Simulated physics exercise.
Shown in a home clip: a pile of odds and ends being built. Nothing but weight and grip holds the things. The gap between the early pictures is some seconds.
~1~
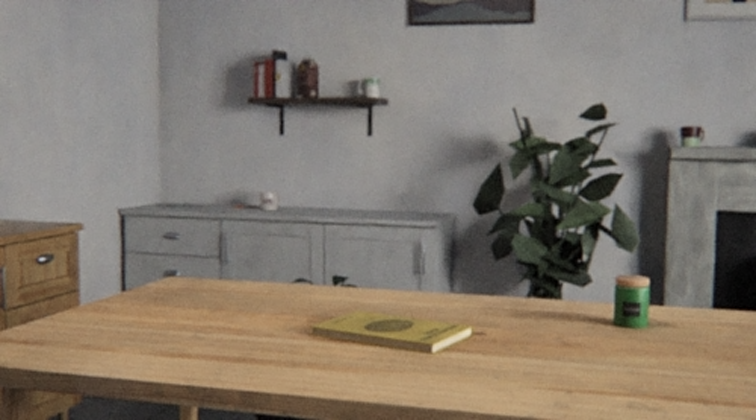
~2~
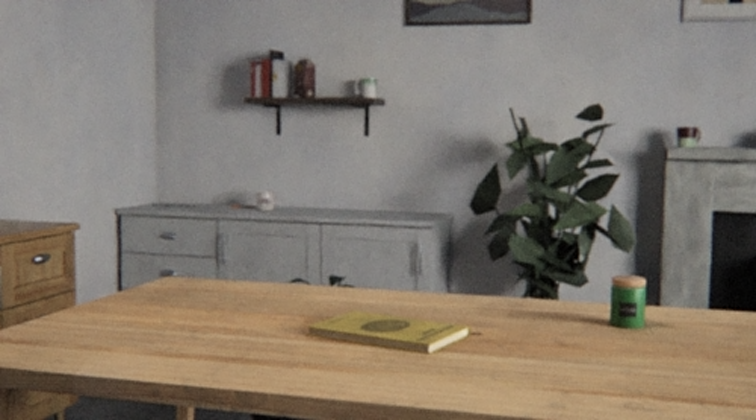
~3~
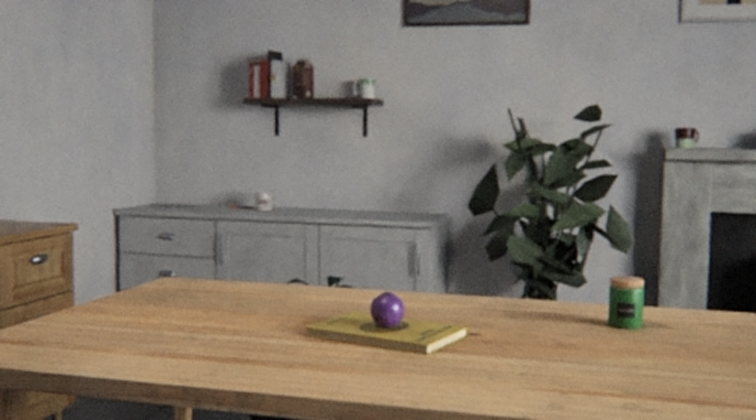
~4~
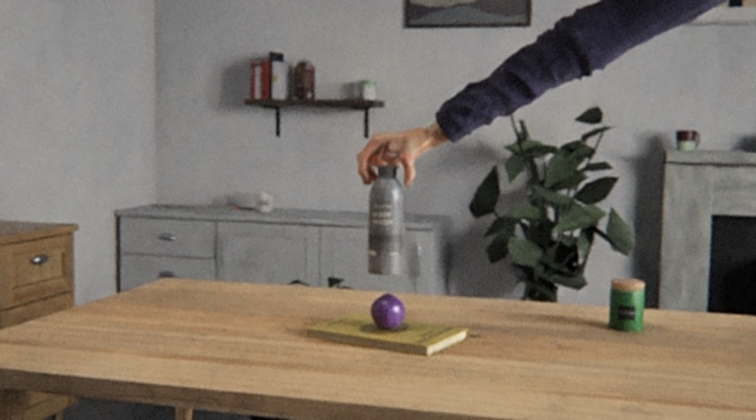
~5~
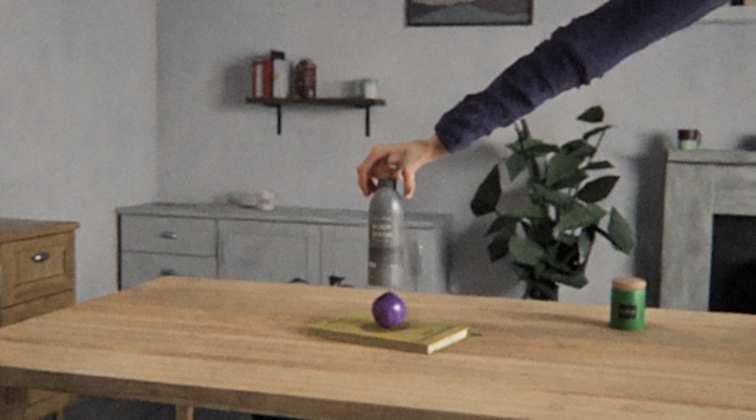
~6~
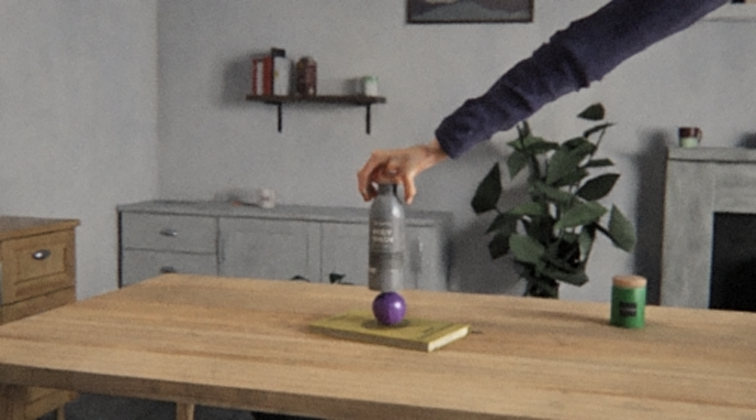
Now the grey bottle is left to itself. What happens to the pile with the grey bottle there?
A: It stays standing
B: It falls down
(B) It falls down.
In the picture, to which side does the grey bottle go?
It ends up further left.
Then, 0.50 s on from there, grey bottle now fallen.
Then, 0.60 s on from there, things are still on the move.
Then, 1.20 s on from there, as before.
In the end, fallen, grey bottle; the other 3 unmoved. The pile gives way.
